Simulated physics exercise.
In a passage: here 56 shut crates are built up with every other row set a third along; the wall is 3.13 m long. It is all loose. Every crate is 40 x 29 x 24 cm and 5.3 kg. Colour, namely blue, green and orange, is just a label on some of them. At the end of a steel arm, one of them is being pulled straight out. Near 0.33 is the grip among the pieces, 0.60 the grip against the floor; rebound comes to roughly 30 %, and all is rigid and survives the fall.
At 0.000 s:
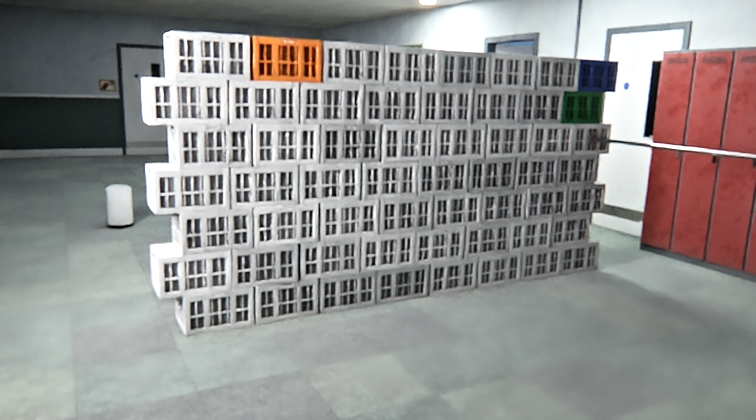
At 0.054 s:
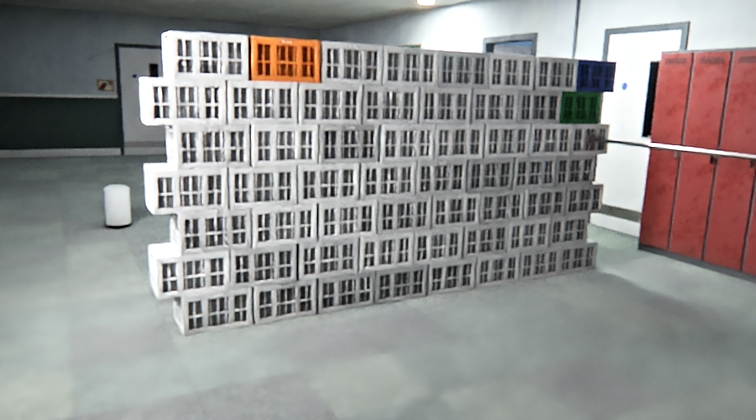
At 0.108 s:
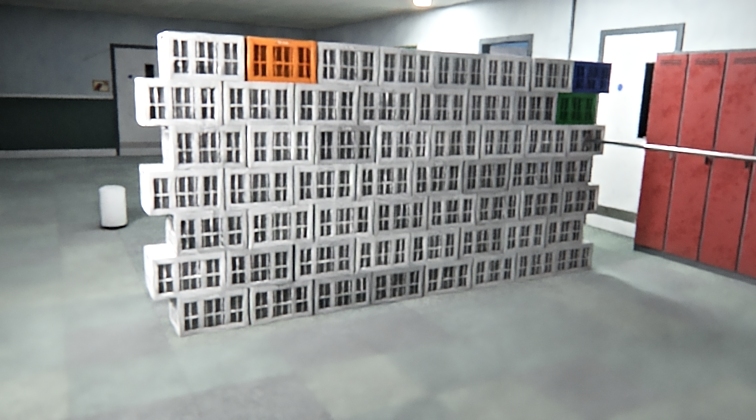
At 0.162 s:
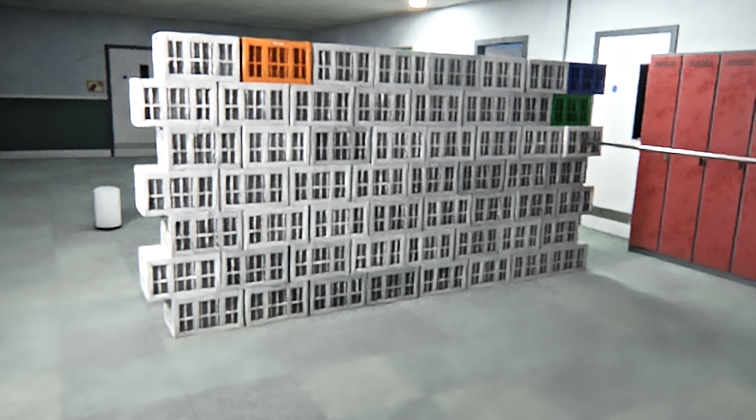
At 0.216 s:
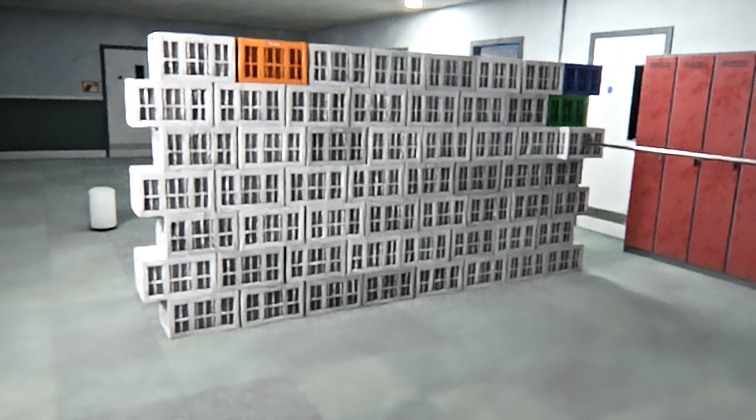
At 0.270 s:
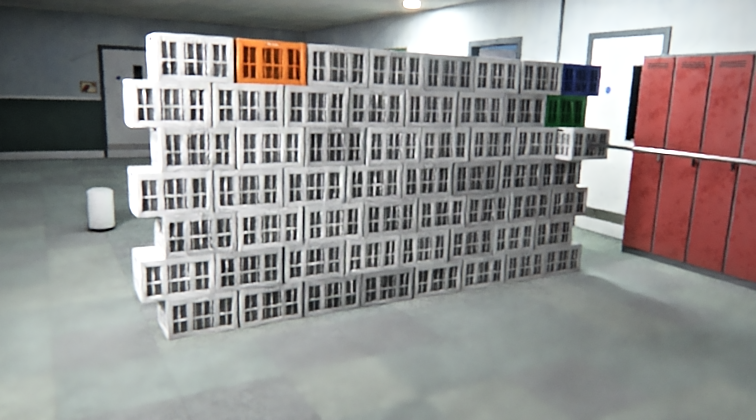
In a room with red lockers, a white crate just below the green one at the right end of a big stacked wall slowly slid partway out of its row, while the other crates stayed put.
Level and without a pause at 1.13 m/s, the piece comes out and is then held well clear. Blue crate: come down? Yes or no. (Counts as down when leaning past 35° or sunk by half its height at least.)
Yes.
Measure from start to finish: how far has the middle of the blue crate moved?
Roughly 160 centimetres.
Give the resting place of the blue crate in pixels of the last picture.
Look around pixel (598, 243) in the last frame.
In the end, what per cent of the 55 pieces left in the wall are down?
Roughly 5 percent.
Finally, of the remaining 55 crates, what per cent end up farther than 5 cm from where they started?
5 %.
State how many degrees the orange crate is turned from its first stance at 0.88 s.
About 0 degrees.
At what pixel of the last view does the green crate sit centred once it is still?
At about (573, 132).
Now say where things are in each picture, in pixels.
In the first picture (we follow the side turned to the camera; the camera pans a little), pulled crate (583, 133) not yet moving; blue crate (599, 76); green crate (583, 108); orange crate (289, 60); no other piece has moved.
In the second picture, pulled crate (581, 133) not yet moving; blue crate (597, 76).
In the third picture, pulled crate (577, 134) 4 mm out; blue crate (593, 77).
In the fourth picture, pulled crate (575, 135) 38 mm out; blue crate (588, 79).
In the fifth picture, pulled crate (577, 137) 10 cm out; blue crate (583, 80).
In the sixth picture, pulled crate (581, 138) 16 cm out; blue crate (582, 80); green crate (566, 111); orange crate (273, 63); no other piece has moved.
Around 0.52 s, none of the 55 other crates down, 2 disturbed; blue crate displaced 51 mm; green crate displaced 34 mm.
Around 0.88 s, 2 of the 55 other crates down; blue crate tipped 56°, 34 cm lower; green crate tipped 55°, 12 cm lower.
Around 1.44 s, 2 of the 55 other crates down; blue crate tipped 33°, 1.16 m lower; green crate on its side.
Finally (2.2 s), 2 of the 55 other crates down; blue crate 1.42 m lower; green crate on its side; orange crate unmoved. Seen by the last camera, middles, blue crate near (598, 243), green crate near (572, 132).
